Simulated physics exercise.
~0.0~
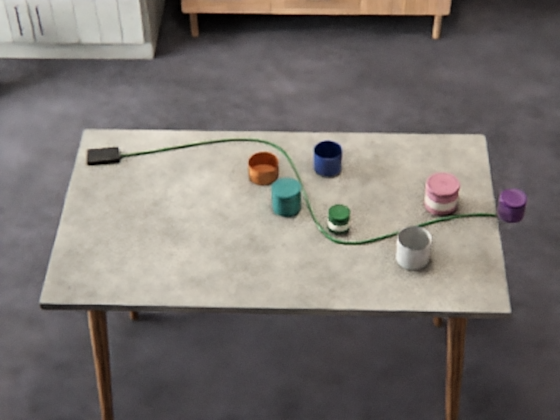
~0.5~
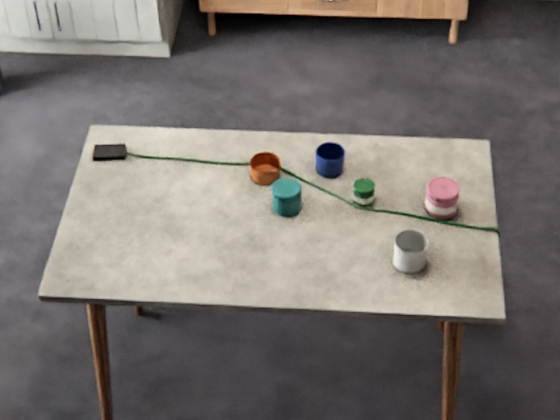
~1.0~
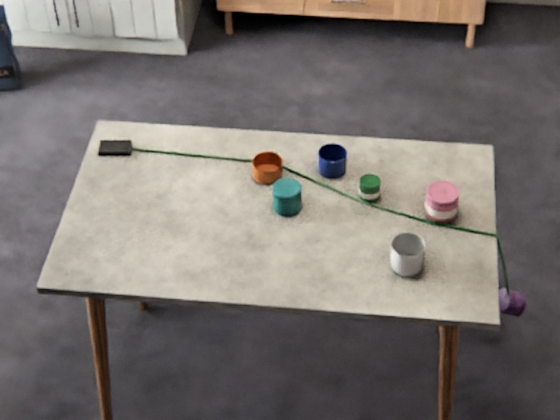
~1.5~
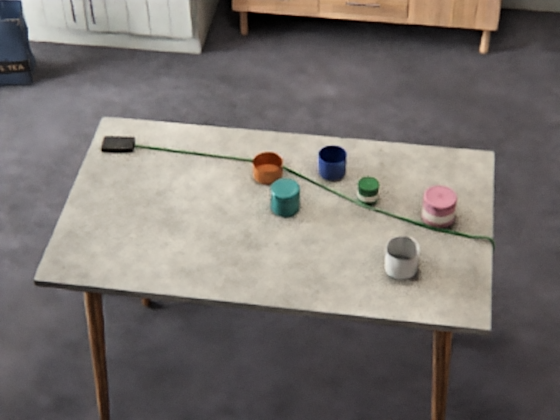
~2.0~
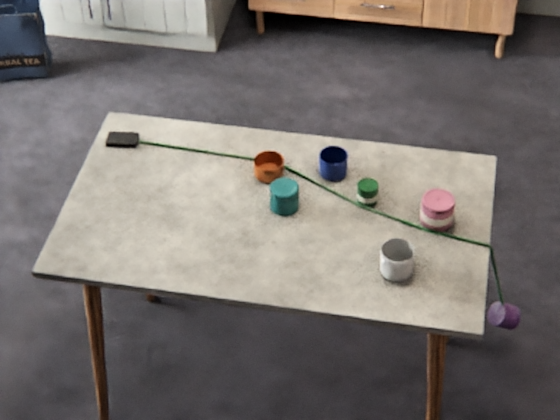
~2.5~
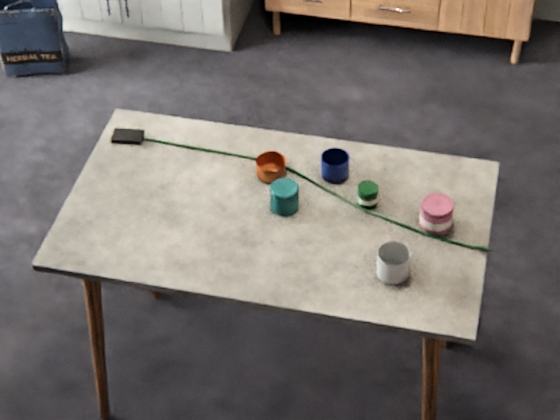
A purple cylinder on the end of a green cable drops off the right side of a pale, stone-topped table, seen from above in a room with a dark grey floor and cabinets behind. The cable starts at a black phone at the back left and curves among an orange cup, teal tub, blue mug, green canister, white cup and pink tin. As the cylinder falls, the cable pulls nearly straight and the green canister shifts right and back. The purple piece dangles below the edge, in and out of sight, while the view drifts slightly sideways. Finally, the canister and blue mug remain on the table.
